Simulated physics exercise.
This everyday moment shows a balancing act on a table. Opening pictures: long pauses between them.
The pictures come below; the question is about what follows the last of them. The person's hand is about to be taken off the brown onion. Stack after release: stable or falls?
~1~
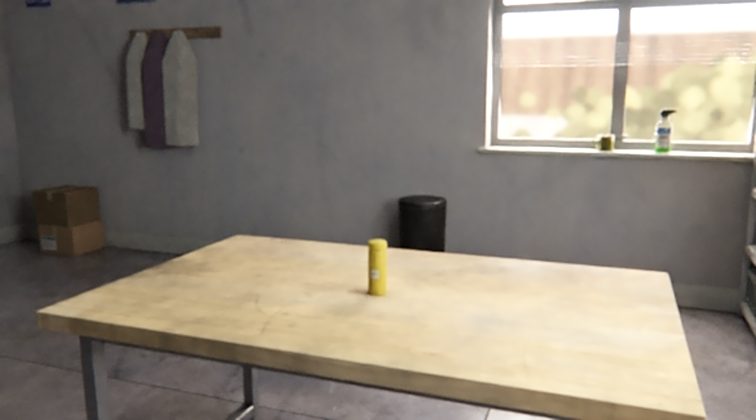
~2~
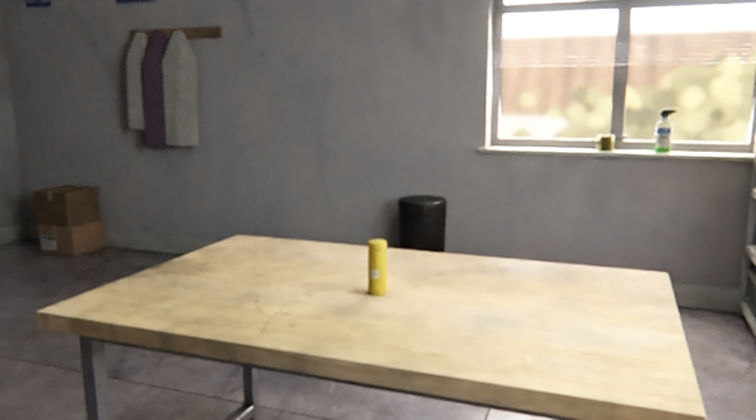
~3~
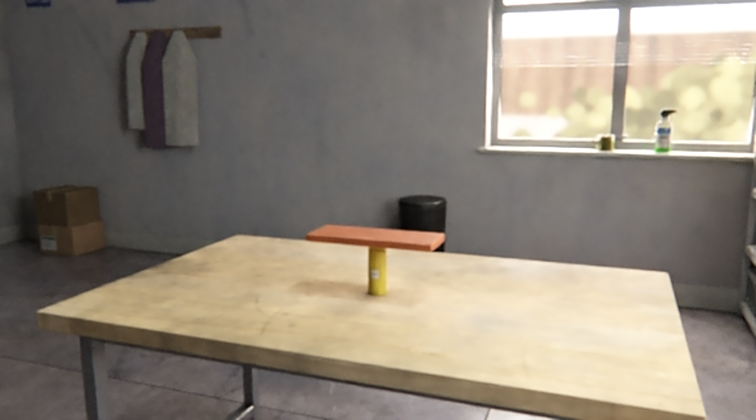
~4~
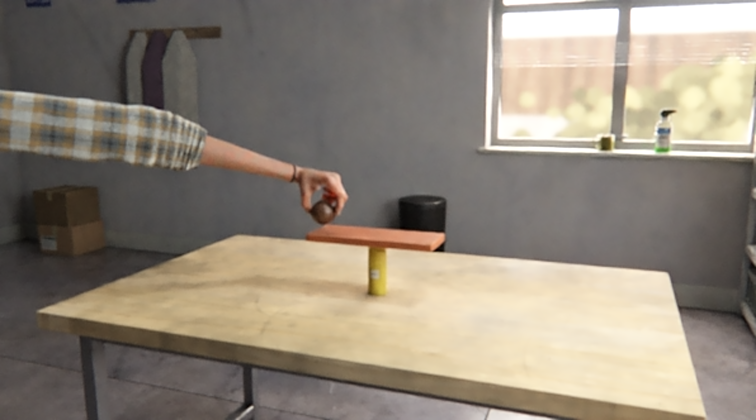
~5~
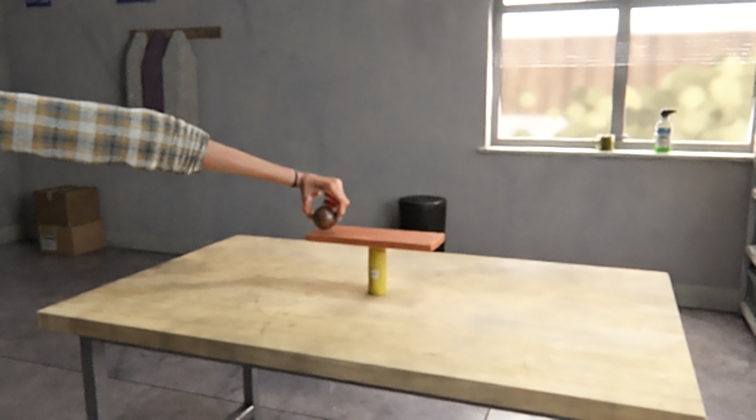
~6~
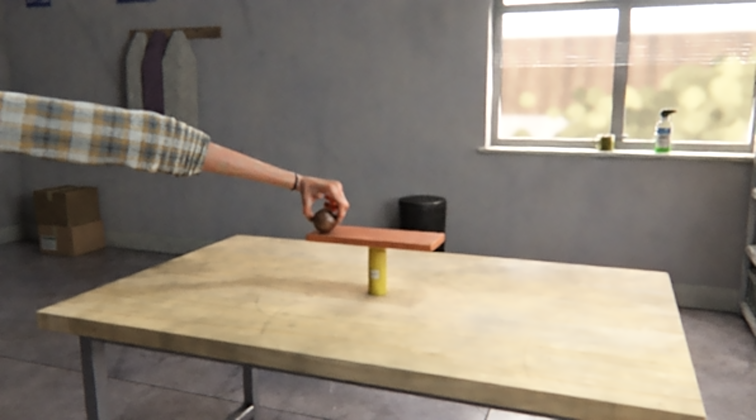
Falls.
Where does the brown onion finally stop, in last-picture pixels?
It finishes at about (292, 279).
Then, 0.60 s after the last picture, brown onion now fallen; orange board tipped 52° from how it was.
Then, 0.80 s after the last picture, orange board now fallen; yellow shaker tipped 72° from how it was.
At rest, fallen, brown onion, orange board and yellow shaker. Seen from the same camera at the end, brown onion near (292, 279). The stack loses its balance.
